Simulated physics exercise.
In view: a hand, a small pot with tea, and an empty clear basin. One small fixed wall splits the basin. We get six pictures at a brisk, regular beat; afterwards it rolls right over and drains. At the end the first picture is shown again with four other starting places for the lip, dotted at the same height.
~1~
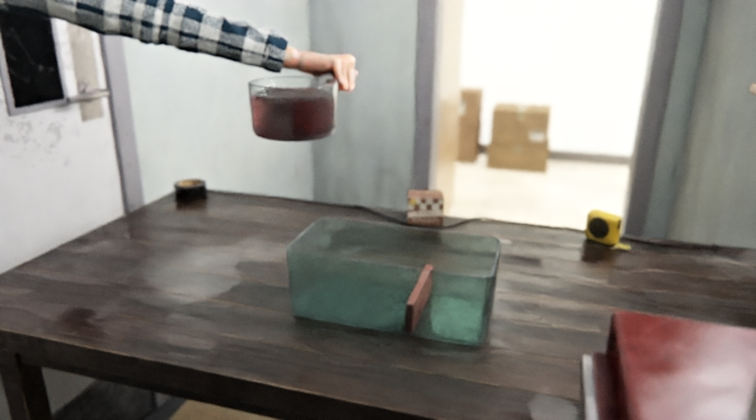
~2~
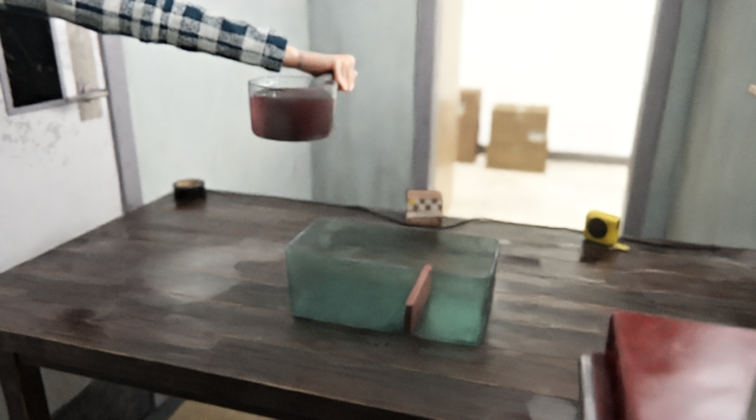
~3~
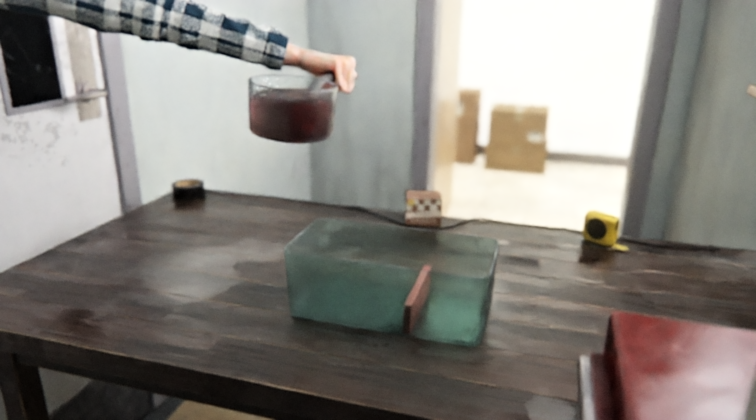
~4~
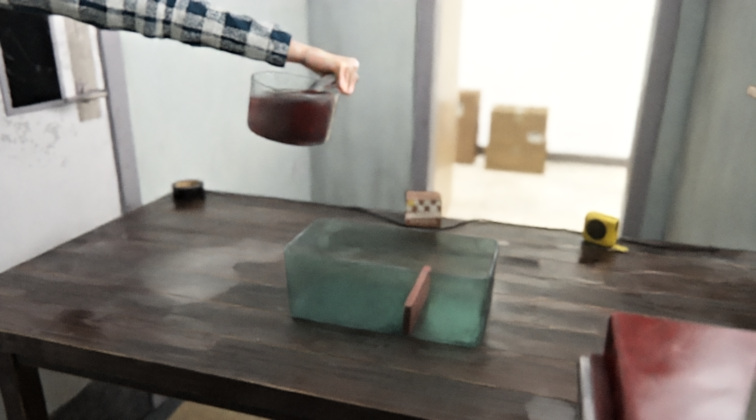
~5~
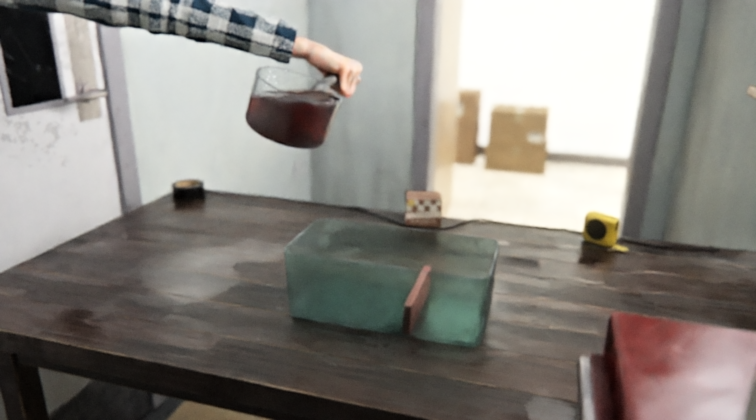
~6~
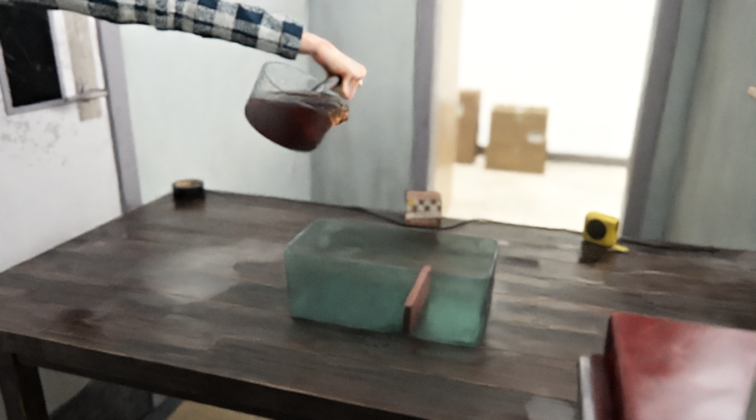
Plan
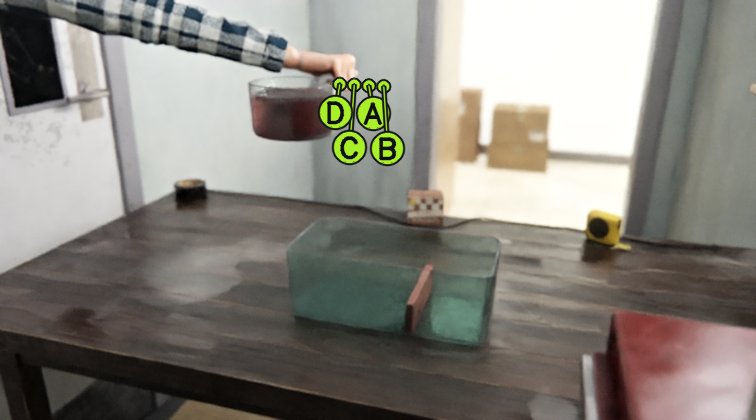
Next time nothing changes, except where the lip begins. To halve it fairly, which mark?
Best: A.
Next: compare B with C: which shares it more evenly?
That would be B.
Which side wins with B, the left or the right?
More ends on the right.
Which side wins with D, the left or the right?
The left side.
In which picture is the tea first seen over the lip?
In picture 6.
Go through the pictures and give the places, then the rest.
Upright, lip at (332, 83); basin from (293, 312) to (485, 344); top of the wall at (421, 283); nothing has left yet.
Upright, lip at (332, 85); nothing has left yet.
Tipped about 5°, lip at (333, 88); nothing has left yet.
Tipped about 12°, lip at (335, 94); nothing has left yet.
Tipped about 21°, lip at (337, 102); nothing has left yet.
Tipped about 31°, lip at (338, 111); tea is over the lip, down to (340, 120).
On the marked copy, A at (368, 85); B at (383, 86); C at (354, 85); D at (339, 84).
Choosing A, about 50 % ends left of the wall and 49 % right of it.
Choosing B, about 32 % ends left of the wall and 67 % right of it.
Choosing C, about 76 % ends left of the wall and 21 % right of it.
Choosing D, about 95 % ends left of the wall and 3 % right of it.
